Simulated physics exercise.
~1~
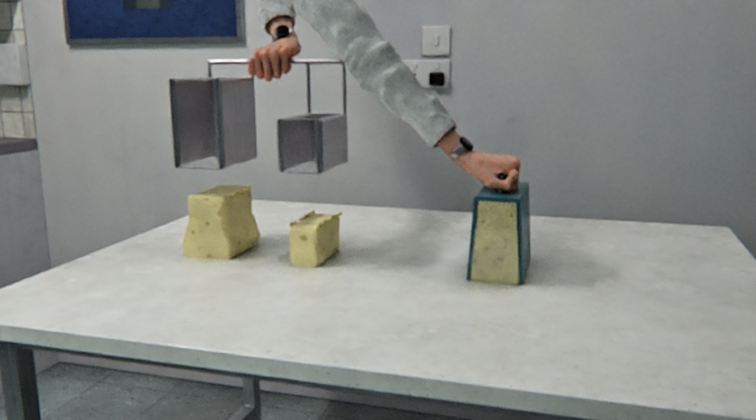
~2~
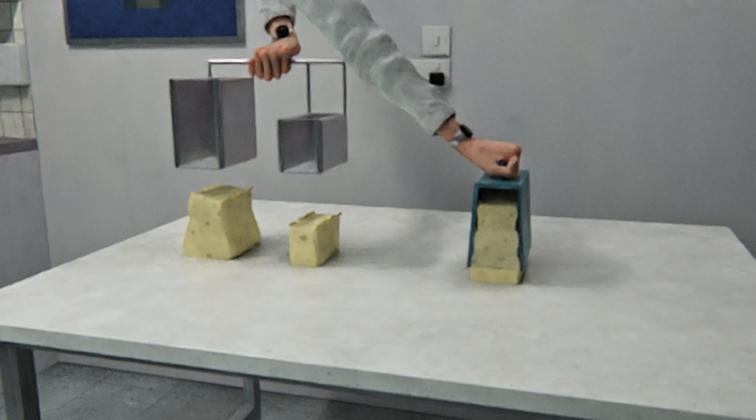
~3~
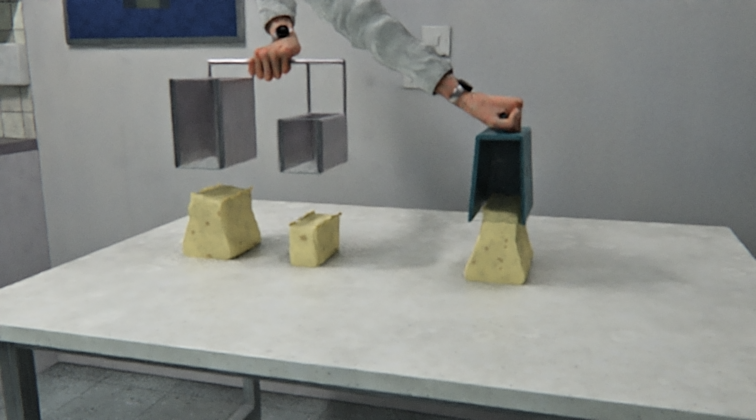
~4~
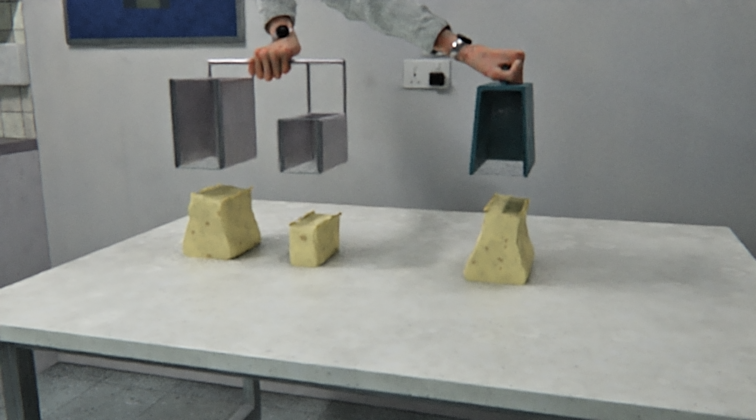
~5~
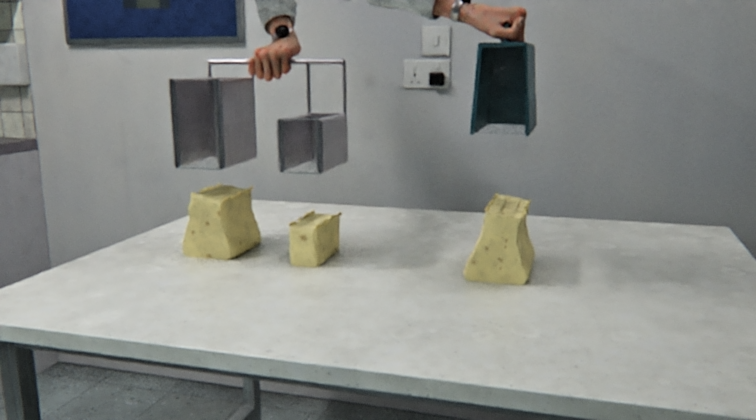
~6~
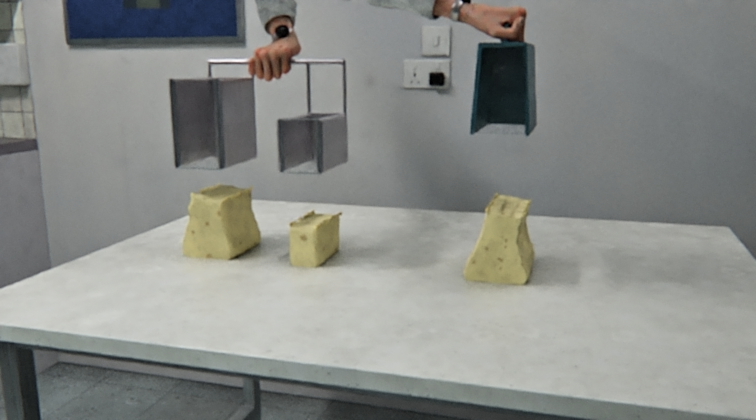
At the start, a hand holds a teal, tapered tin filled with pale yellow mash on a white table, while another hand holds two joined grey tins above two yellow lumps to the left. The hand on the right draws the teal tin straight up, and the soft mash slides out beneath it. As the tin clears it, the mash stays on the table, its sides drawn inward toward the top. The tin rises a little further, then stops. At the end, the empty tin hangs above a slightly slumped block that keeps most of its height.
